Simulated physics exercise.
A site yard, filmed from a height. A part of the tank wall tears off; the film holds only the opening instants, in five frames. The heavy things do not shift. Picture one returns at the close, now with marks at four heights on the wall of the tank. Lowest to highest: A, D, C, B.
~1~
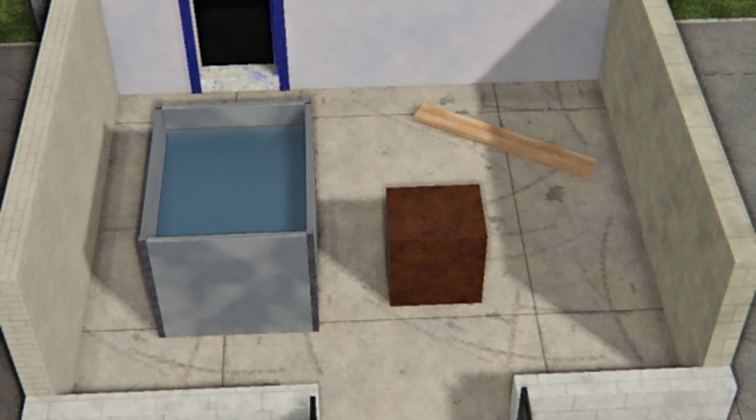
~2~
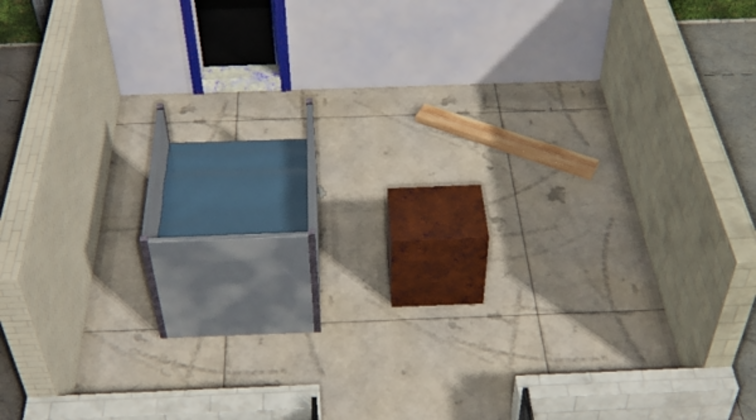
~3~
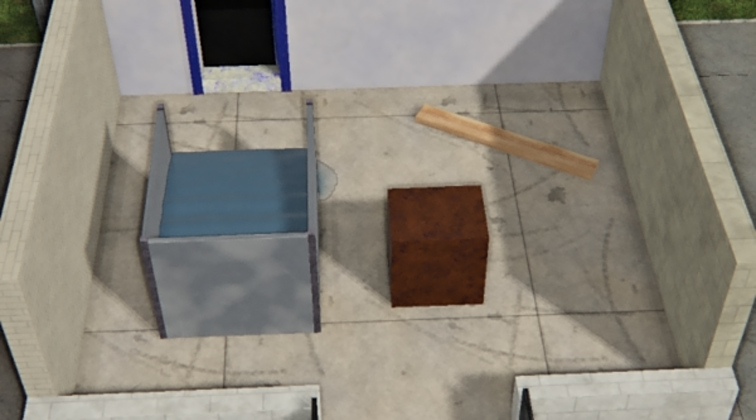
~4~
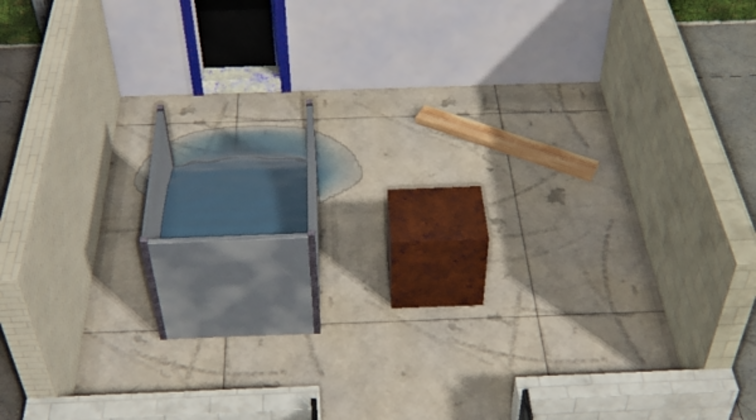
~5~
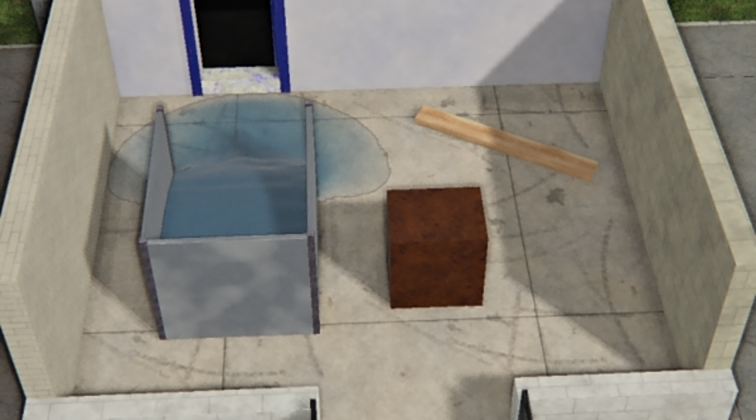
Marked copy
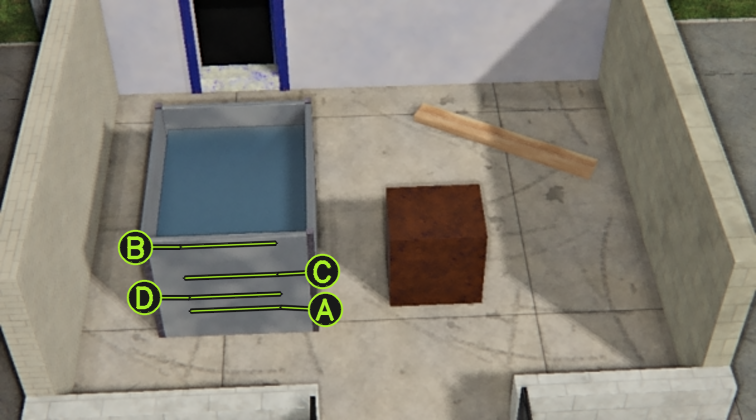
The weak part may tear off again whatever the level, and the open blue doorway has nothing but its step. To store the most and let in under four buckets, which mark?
That is level A.
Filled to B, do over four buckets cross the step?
Yes, it does.
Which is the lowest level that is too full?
Here it is level D.
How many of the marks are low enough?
One.
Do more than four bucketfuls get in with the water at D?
Yes, it does.
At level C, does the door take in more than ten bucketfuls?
Yes, it does.
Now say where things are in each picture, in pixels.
Water in the tank at rest, its middle at (233, 186); foot of the blue doorway at (241, 91); open gate at (416, 376), in the first frame.
Water covers 2 % of the ground, its front hidden from here, in the second frame.
Water covers 5 % of the ground, its front hidden from here, in the third frame.
Front seen at (343, 166), 10 % of the ground wet, in the fourth frame.
Front seen at (340, 117), 17 % of the ground wet, in the fifth frame.
On the marked copy, A at (236, 309); B at (227, 245); C at (231, 276); D at (234, 295); from the bottom up A, D, C, B.
With A, a bucket or two gets in.
With B, dozens of bucketfuls pour in.
With C, dozens of bucketfuls pour in.
With D, about 11 bucketfuls get in.
